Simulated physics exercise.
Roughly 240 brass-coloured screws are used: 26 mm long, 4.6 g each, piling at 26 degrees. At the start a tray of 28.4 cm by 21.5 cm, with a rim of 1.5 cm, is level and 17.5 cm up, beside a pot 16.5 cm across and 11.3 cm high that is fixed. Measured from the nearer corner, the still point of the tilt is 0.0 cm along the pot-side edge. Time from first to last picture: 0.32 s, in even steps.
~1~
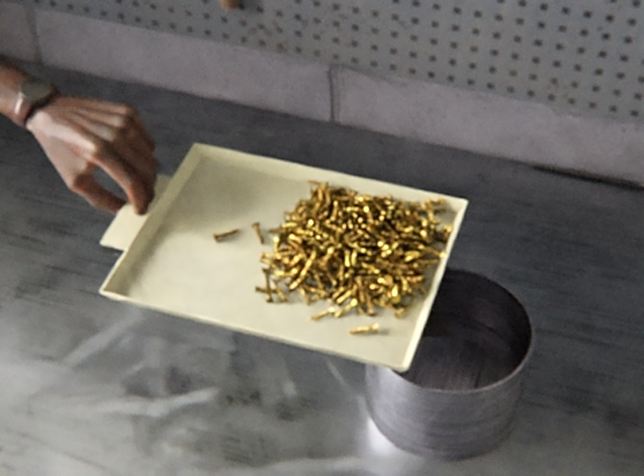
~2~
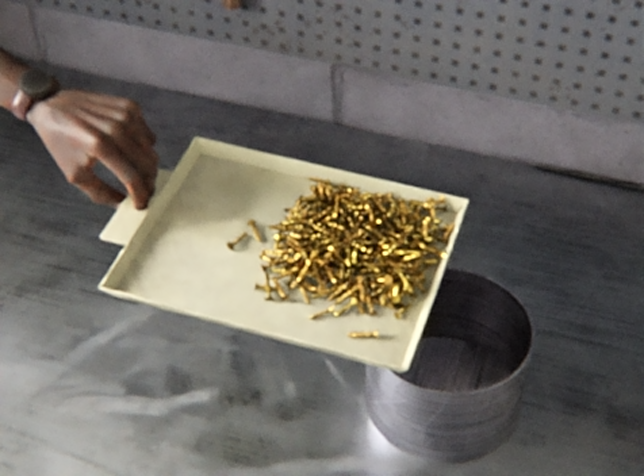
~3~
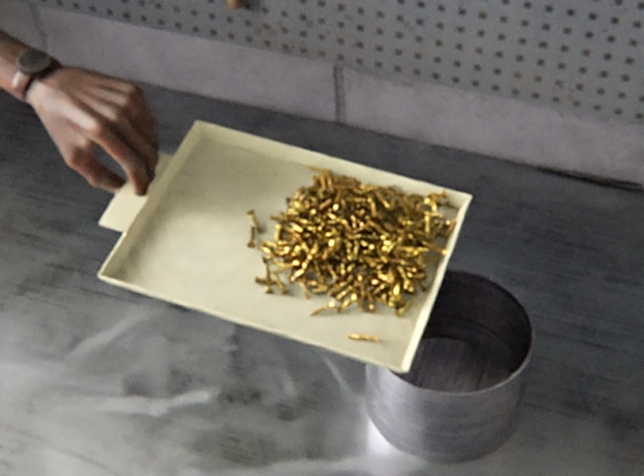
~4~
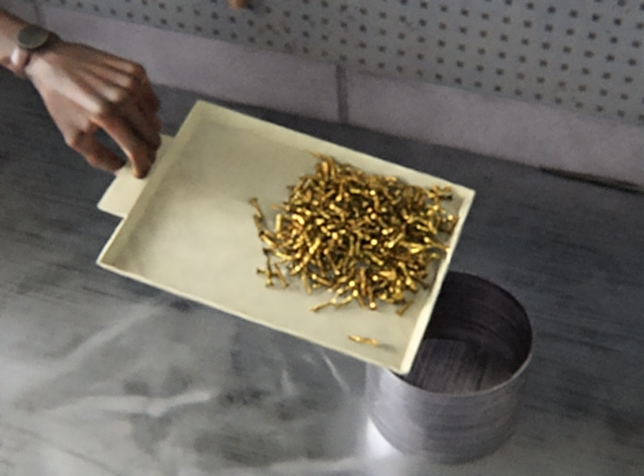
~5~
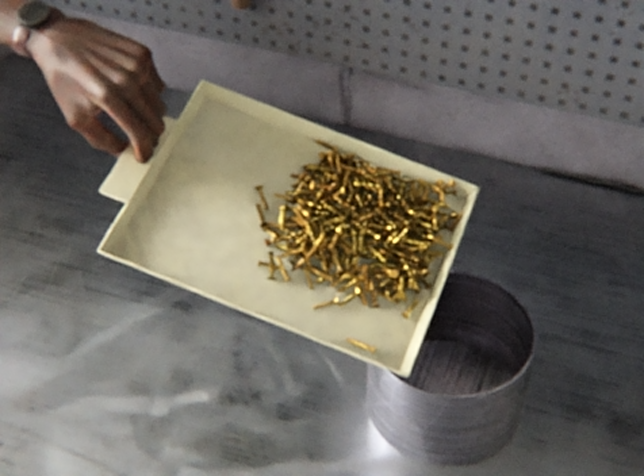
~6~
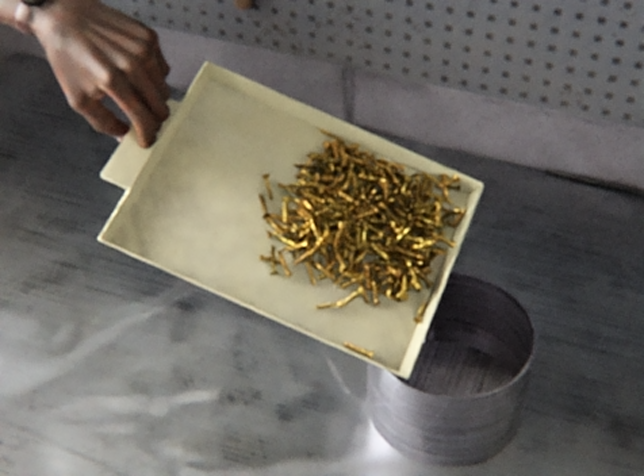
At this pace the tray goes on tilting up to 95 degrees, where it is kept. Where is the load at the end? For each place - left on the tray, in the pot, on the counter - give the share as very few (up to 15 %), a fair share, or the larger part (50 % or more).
Tray: Very few; pot: Very few; counter: The larger part.
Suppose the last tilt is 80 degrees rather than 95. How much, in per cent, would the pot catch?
It would be near 5 per cent.
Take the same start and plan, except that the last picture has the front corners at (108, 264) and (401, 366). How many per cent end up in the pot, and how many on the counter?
Pot 0; counter 100.
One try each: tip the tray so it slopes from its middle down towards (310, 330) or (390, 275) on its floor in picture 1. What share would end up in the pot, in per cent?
Around 0 % for the first direction, around 80 % for the second.
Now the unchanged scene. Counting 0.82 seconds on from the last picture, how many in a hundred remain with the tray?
It's roughly 10 percent.
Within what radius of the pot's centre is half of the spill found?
Distance: Around 18 cm.
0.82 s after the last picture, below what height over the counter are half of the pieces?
The halfway line is at about 2 cm.
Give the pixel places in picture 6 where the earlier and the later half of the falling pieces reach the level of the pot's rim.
Roughly (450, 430) to begin with, later roughly (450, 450).
Then, 0.49 s after the last picture, tilt 55 degrees; the tray holds 85 %, the pot 0 %.
Then, 0.82 s after the last picture, tilt 79 degrees; the tray holds 10 %, the pot 5 %.
Then, 1.24 s after the last picture, tilt 95 degrees; the tray holds 0 %, the pot 10 %.
In the end, tray 0 %, pot 10 %, counter 90 %.
